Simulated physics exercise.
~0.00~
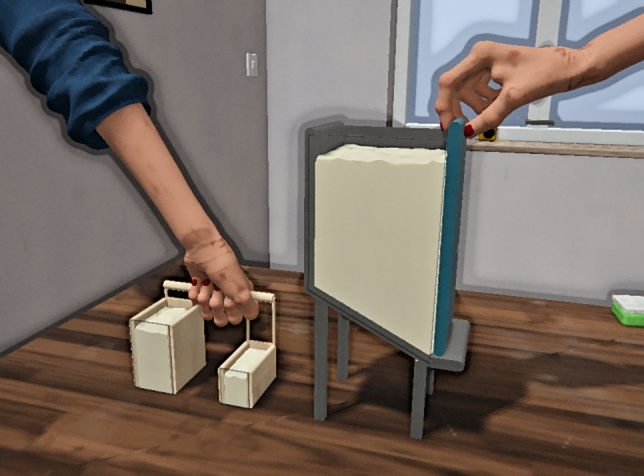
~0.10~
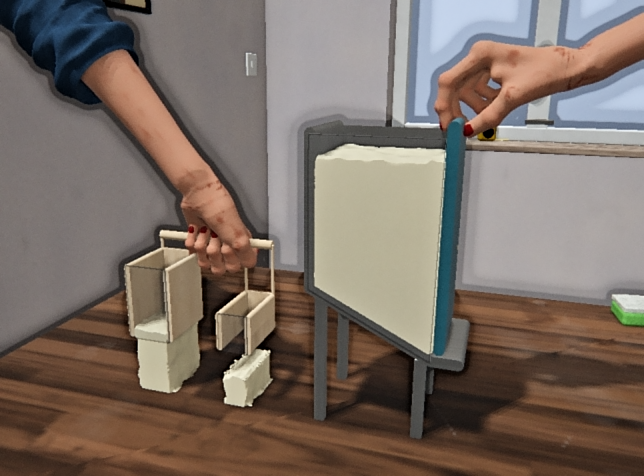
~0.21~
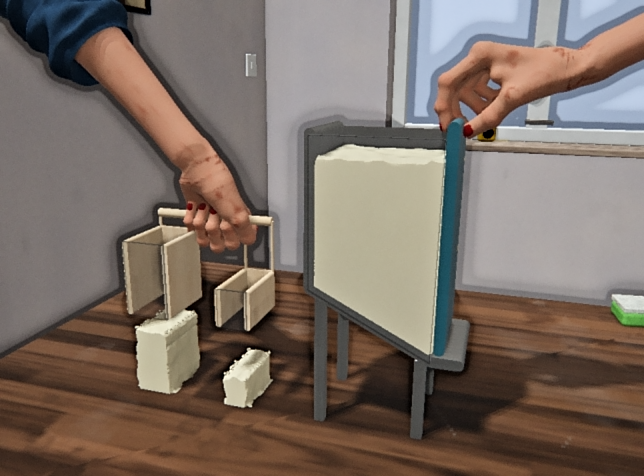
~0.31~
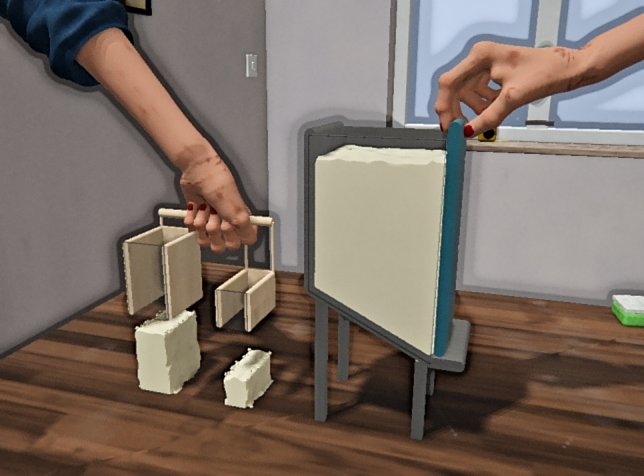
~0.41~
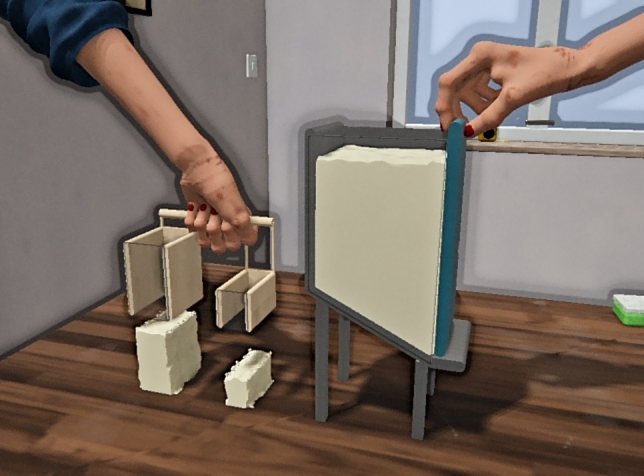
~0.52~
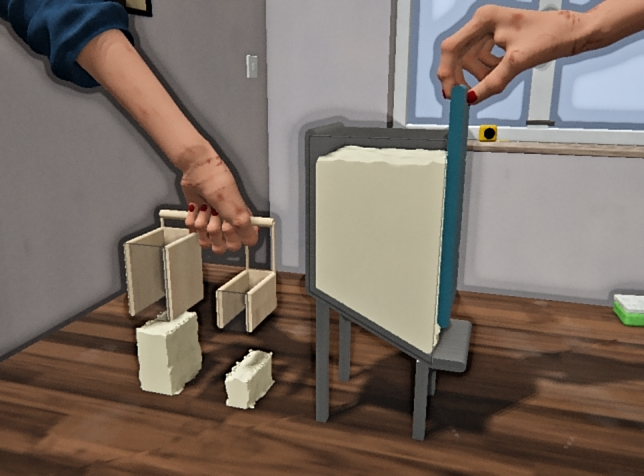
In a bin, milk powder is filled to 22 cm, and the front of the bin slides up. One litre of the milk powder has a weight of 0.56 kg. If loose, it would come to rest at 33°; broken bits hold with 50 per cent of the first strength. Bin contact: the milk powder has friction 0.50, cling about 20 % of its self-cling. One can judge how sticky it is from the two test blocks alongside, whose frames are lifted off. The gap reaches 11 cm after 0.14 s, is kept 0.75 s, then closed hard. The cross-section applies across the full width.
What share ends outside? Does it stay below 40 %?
Yes, it stays below 40 %.
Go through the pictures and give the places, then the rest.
Top of the hatch at (455, 128), not yet moved; crest of the milk powder at (323, 158); block heights 9.0 cm, 4.2 cm (left to right), in the first frame.
Top of the hatch at (454, 128), not yet moved; crest of the milk powder at (322, 158); block heights 9.0 cm, 4.2 cm (left to right), in the second frame.
Top of the hatch at (454, 128), not yet moved; crest of the milk powder at (322, 159); block heights 9.0 cm, 4.2 cm (left to right), in the third frame.
Top of the hatch at (454, 129), not yet moved; crest of the milk powder at (322, 159); block heights 9.0 cm, 4.2 cm (left to right), in the fourth frame.
Top of the hatch at (455, 129), not yet moved; crest of the milk powder at (323, 159); block heights 9.0 cm, 4.2 cm (left to right), in the fifth frame.
Top of the hatch at (457, 92), moved 3.7 cm; crest of the milk powder at (439, 165); block heights 9.0 cm, 4.2 cm (left to right), in the sixth frame.
After 0.73 s, the hatch is 11 cm open and 0 % is out.
After 0.99 s, the hatch is 11 cm open and 0 % is out.
After 1.25 s, the hatch is 11 cm open and 0 % is out.
After 1.50 s, the hatch is 3.0 cm open and 4 % is out.
After 1.97 s, the hatch is shut and 5 % is out.
